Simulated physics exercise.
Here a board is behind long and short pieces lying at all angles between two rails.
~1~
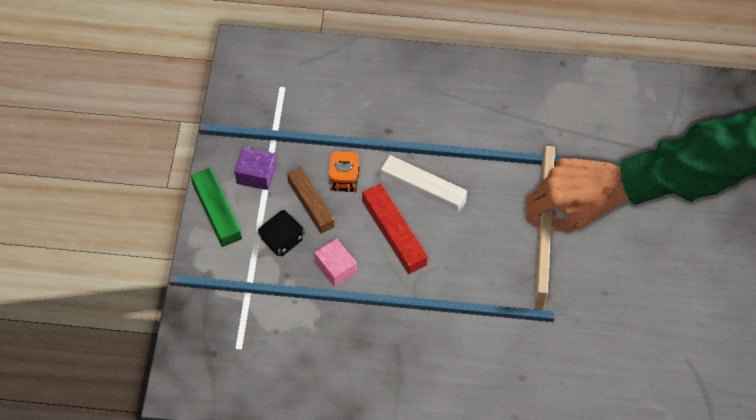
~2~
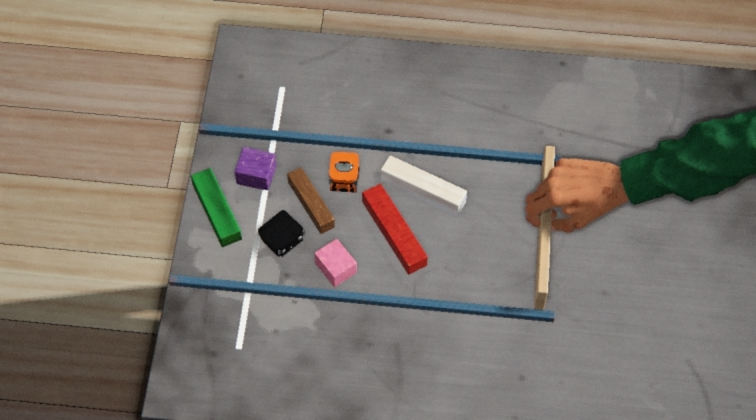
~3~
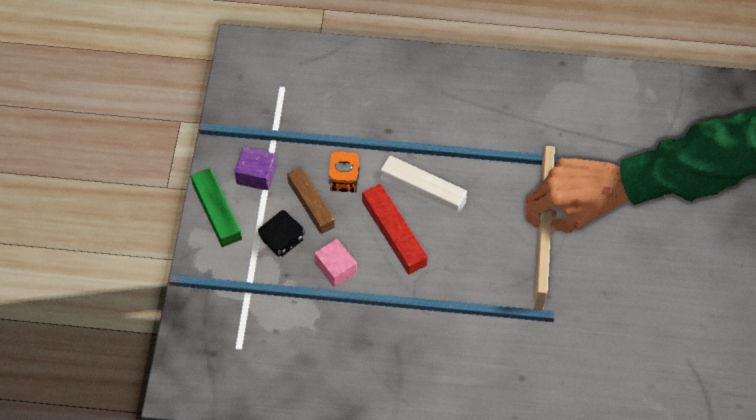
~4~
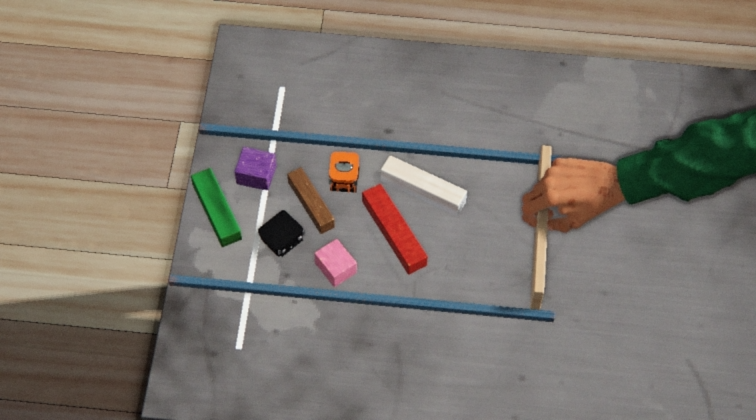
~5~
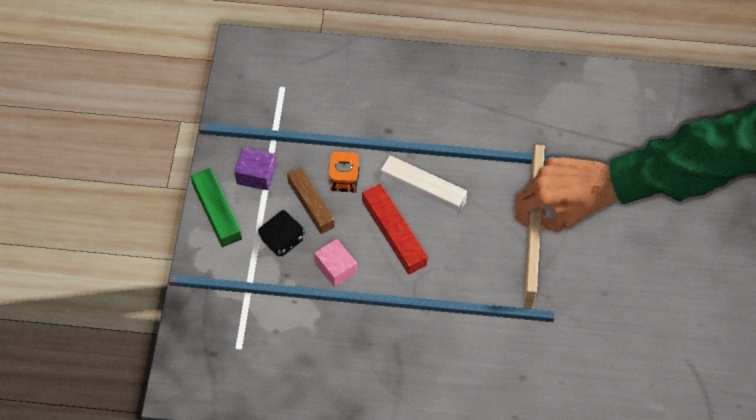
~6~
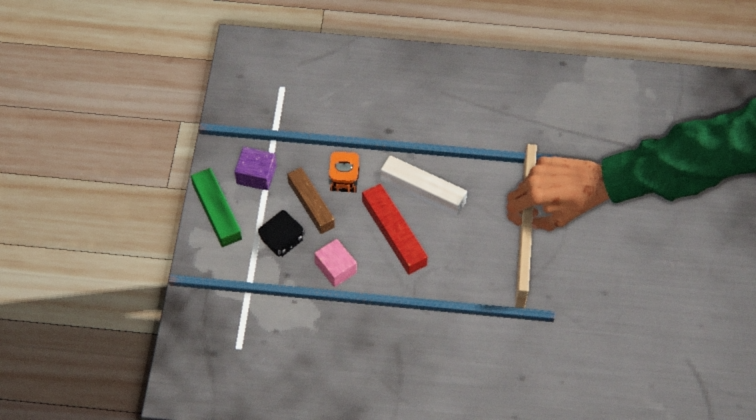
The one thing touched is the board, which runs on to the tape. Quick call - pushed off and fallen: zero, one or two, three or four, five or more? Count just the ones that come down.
Call: One or two.
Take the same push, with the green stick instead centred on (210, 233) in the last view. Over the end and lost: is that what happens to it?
I reckon from there it drops down.
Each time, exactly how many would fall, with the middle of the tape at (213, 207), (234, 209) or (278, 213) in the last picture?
It would be 6, then 5, then 0.
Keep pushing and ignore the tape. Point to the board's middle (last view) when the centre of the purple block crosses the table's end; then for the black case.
Middle: Roughly (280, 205); roughly (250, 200).
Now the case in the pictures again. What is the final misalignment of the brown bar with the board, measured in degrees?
The angle is about 35 degrees.
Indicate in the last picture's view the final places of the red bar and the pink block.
About (231, 214), and the other about (218, 259).
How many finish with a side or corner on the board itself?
My count gives 2.
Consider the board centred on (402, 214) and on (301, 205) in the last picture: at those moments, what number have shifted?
Note: First position 3; second position 8.
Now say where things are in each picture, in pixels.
Green stick (216, 207); purple block (256, 169); black case (281, 234); board (544, 227); tape (262, 211), in the first frame.
Purple block (256, 169); pink block (335, 263), in the second frame.
Black case (281, 235); white stick (423, 186), in the third frame.
Green stick (216, 207); red bar (394, 229), in the fourth frame.
Purple block (256, 169); orange case (344, 172), in the fifth frame.
Green stick (216, 207); purple block (256, 169); black case (281, 235); board (526, 225); tape (262, 211), in the sixth frame.
Soon after, none off yet; green stick at rest near (216, 207); purple block at rest near (256, 169); black case at rest near (281, 235).
At rest, the number that fall off is one or two; fallen, purple block and green stick.
